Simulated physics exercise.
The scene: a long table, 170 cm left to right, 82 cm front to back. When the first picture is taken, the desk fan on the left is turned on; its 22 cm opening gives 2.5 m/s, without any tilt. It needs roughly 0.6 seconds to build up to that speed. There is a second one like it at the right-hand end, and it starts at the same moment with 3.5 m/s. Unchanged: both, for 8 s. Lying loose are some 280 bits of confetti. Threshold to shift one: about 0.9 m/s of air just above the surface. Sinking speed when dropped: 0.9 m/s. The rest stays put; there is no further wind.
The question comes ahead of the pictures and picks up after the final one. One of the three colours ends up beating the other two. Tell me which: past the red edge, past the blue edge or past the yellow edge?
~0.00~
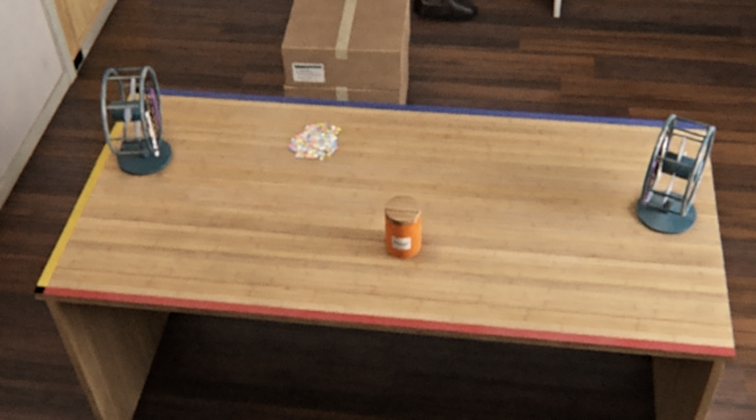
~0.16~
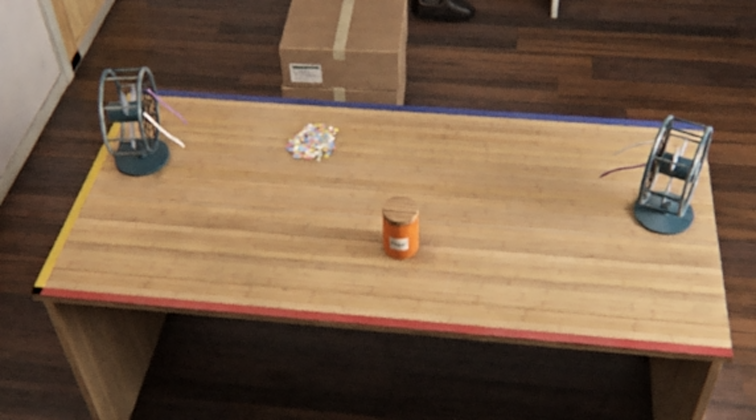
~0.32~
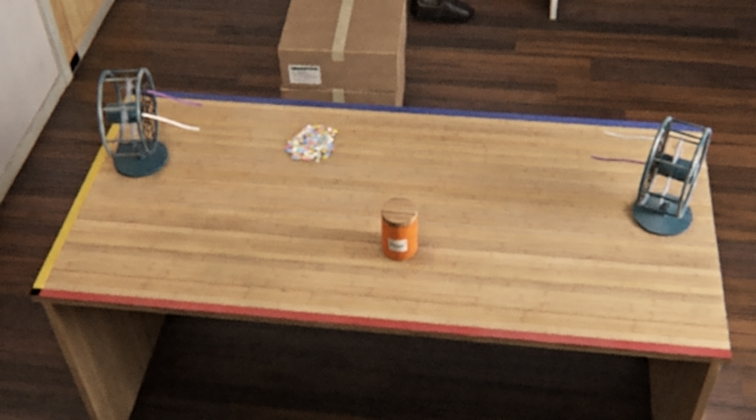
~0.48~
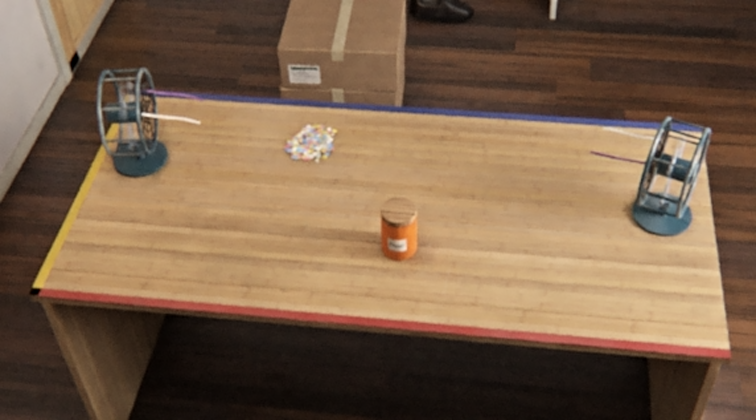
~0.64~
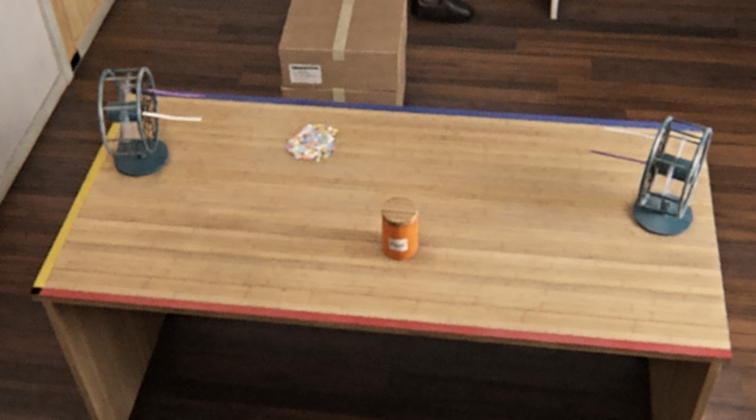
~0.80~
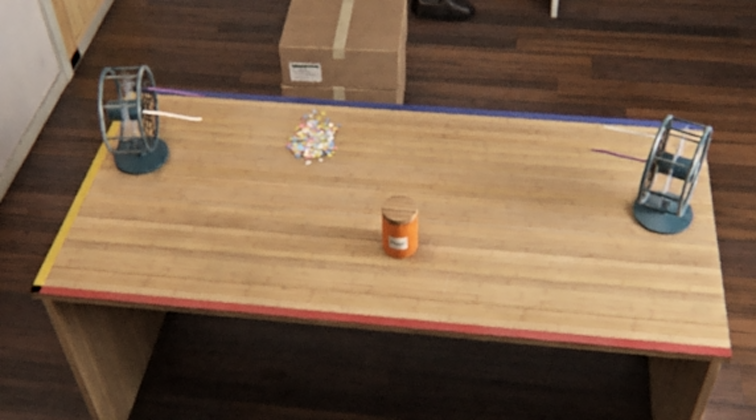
I would say past the blue edge.
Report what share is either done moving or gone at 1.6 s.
That works out to some 30 %.
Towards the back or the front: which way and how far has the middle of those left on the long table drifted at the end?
To the front, by about 30 cm.
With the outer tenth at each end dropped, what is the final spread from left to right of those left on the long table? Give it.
About 20 cm.
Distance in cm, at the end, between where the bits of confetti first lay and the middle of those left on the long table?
About 35 centimetres.
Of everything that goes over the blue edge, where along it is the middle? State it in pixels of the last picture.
Median crossing, approx. (282, 97).
After 1.6 s, 54 % are still on the top, 0 % are over the yellow edge, 43 % over the blue edge and 2 % over the red edge; the middle of those left on the top is near (266, 149).
After 2.6 s, 39 % are still on the top, 0 % are over the yellow edge, 56 % over the blue edge and 5 % over the red edge; the middle of those left on the top is near (259, 204).
After 4.4 s, 26 % are still on the top, 0 % are over the yellow edge, 64 % over the blue edge and 10 % over the red edge; the middle of those left on the top is near (254, 217).
After 8.0 s, at the end, 0 % are over the yellow edge, 66 % over the blue edge and 11 % over the red edge; the middle of those left on the top is near (254, 217).
